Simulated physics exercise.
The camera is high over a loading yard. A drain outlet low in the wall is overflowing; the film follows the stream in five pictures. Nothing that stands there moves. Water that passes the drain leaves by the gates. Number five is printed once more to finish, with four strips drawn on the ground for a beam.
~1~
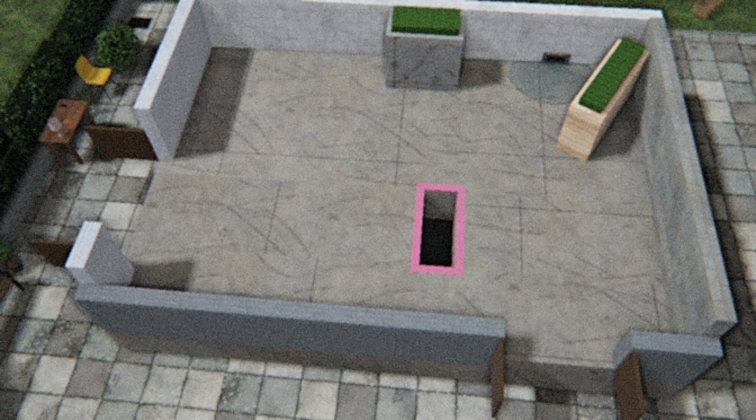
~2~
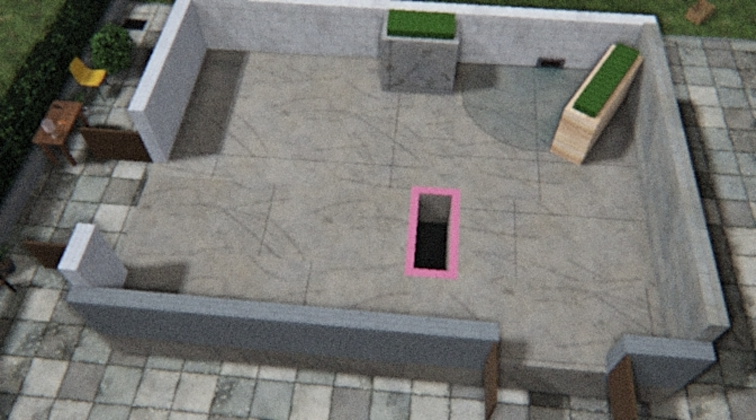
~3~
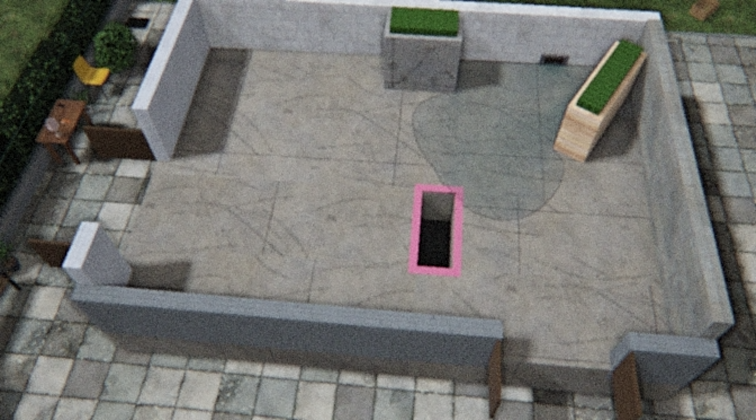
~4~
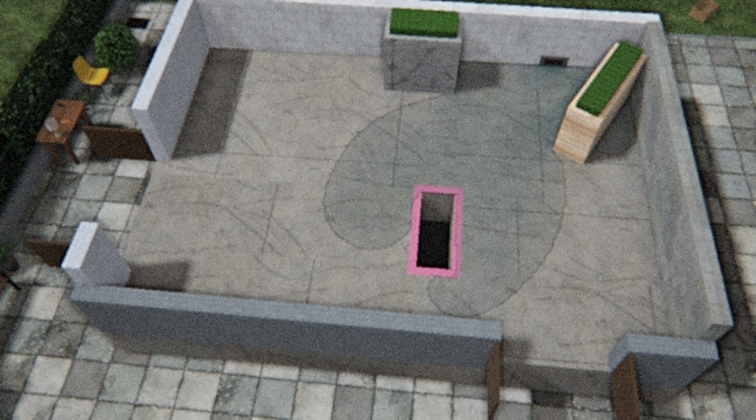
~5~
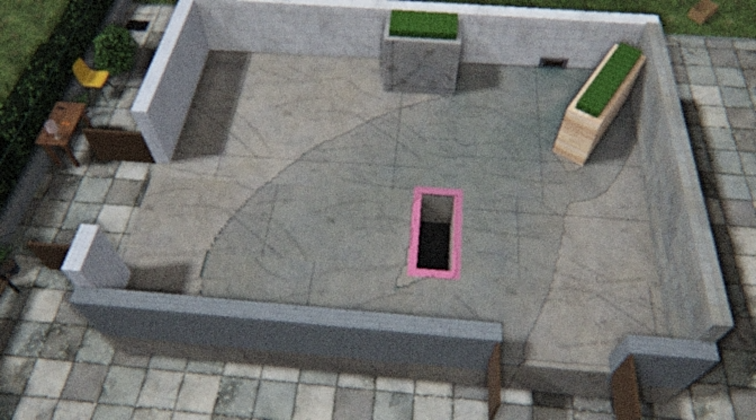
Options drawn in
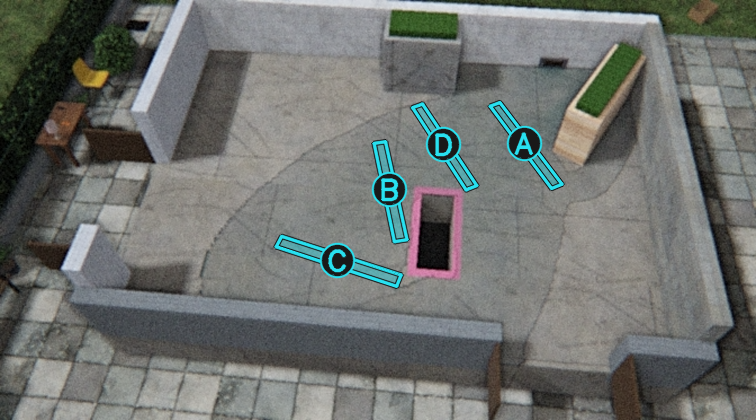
Walled yard from above, dark water spreading from the outlet by the back wall across the floor and around a pink-edged pit.
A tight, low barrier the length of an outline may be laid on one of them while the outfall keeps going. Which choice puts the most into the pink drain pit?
Place B.
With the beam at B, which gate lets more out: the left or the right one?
The left gate.
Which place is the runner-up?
That would be C.
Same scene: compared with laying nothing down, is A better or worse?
Worse.
On the marked copy, A from (495, 104) to (556, 186); B from (379, 142) to (400, 240); C from (278, 241) to (398, 280); D from (417, 105) to (471, 187).
With A, about 12 % of the stream runs into the pink drain pit, about 87 % out by the gates.
With B, about 76 % of the stream runs into the pink drain pit, about 23 % out by the gates.
With C, about 51 % of the stream runs into the pink drain pit, about 48 % out by the gates.
With D, about 23 % of the stream runs into the pink drain pit, about 76 % out by the gates.
